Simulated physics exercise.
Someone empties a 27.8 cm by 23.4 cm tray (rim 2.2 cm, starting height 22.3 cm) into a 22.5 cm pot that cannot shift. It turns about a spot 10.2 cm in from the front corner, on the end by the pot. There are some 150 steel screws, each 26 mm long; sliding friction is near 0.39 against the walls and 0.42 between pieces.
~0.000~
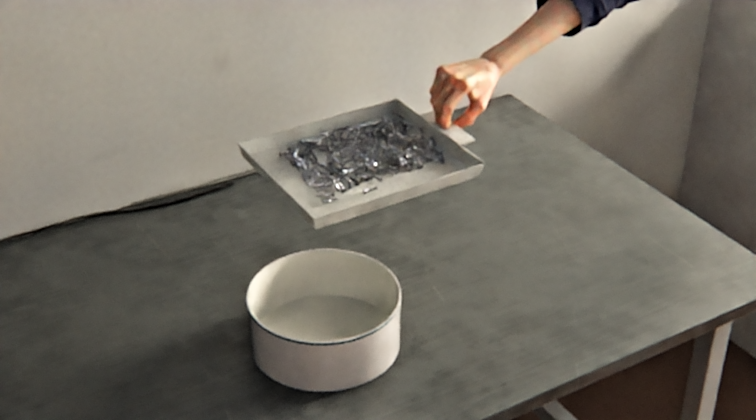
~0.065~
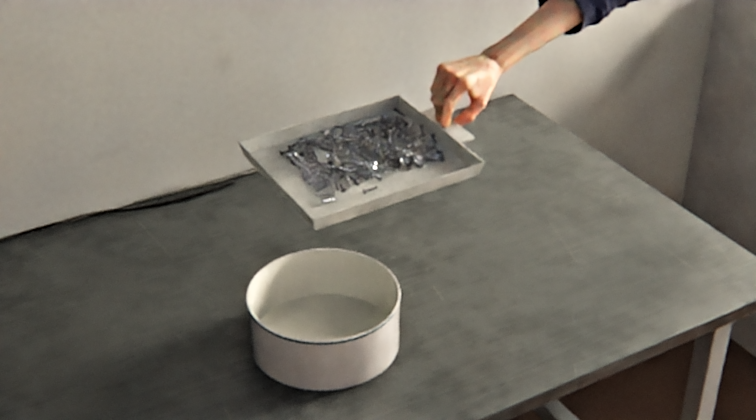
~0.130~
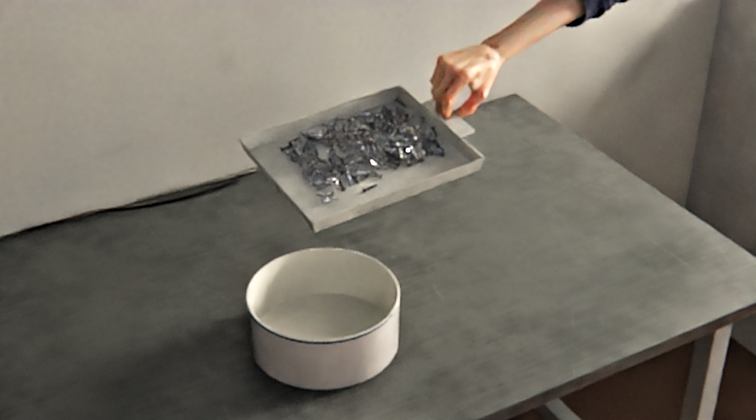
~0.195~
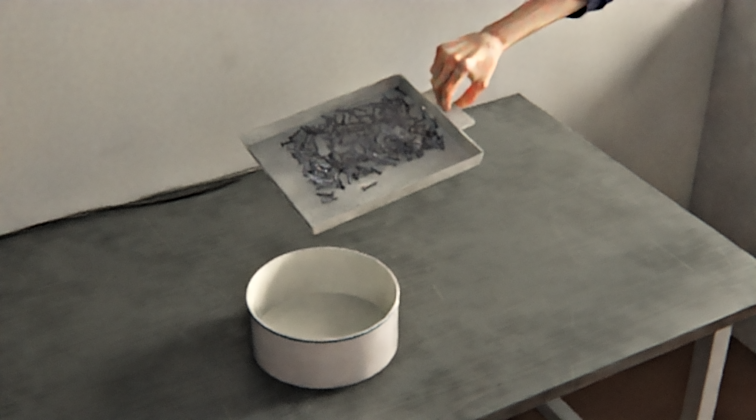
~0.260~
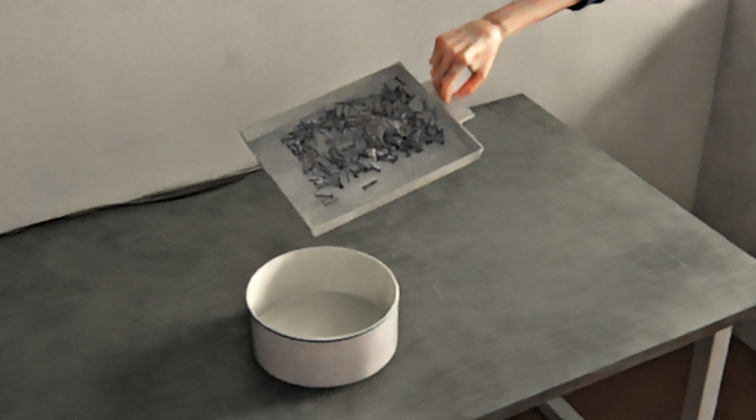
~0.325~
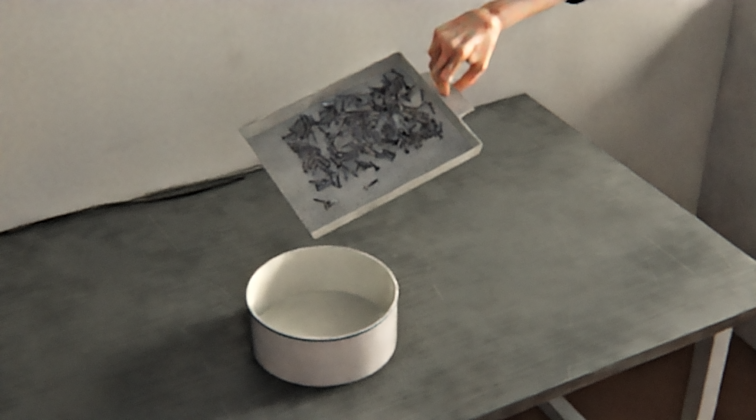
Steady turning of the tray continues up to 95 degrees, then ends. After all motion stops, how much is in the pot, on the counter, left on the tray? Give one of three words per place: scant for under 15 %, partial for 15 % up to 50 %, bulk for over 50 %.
Pot - bulk, counter - scant, tray - scant.
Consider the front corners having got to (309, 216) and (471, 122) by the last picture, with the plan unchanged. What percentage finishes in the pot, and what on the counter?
You'd end with pot at 30 and counter at 70.
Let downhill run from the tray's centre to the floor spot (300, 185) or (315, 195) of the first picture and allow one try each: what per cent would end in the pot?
Approximately 35 percent, then 80 percent.
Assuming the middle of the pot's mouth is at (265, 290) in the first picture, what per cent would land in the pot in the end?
It would come to around 90 percent.
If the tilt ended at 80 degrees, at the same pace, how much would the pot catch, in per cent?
Around 95 %, I reckon.
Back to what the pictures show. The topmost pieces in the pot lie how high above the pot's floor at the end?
About 2.0 centimetres.
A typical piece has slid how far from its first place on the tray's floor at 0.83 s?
Displacement on the tray: About 16 cm.
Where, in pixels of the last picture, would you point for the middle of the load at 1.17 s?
The middle of the load should be at about (314, 250) by then.
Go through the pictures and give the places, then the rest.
In the first picture, tray tilt 0 degrees, front corners at (316, 216) and (480, 163); middle of the pieces at (366, 150); pot at (324, 293).
In the second picture, tray tilt 1 degrees, front corners at (315, 217) and (480, 162); middle of the pieces at (366, 148).
In the third picture, tray tilt 5 degrees, front corners at (314, 219) and (480, 157), lowest corner left front; middle of the pieces at (367, 142).
In the fourth picture, tray tilt 10 degrees, front corners at (314, 223) and (479, 152), lowest corner left front; middle of the pieces at (367, 136).
In the fifth picture, tray tilt 14 degrees, front corners at (313, 226) and (479, 147), lowest corner left front; middle of the pieces at (370, 138).
In the sixth picture, tray tilt 19 degrees, front corners at (313, 229) and (478, 143), lowest corner left front; middle of the pieces at (368, 134); pot at (322, 290). The tray's pace is about 70 degrees a second.
After 0.83 s, tilt 55 degrees; the tray holds 100 %, the pot 0 %.
After 1.17 s, tilt 80 degrees; the tray holds 55 %, the pot 35 %.
After 1.60 s, tilt 95 degrees; the tray holds 0 %, the pot 95 %.
In the end, at 2.2 s, pot 100 %, counter 0 %, tray 0 %.
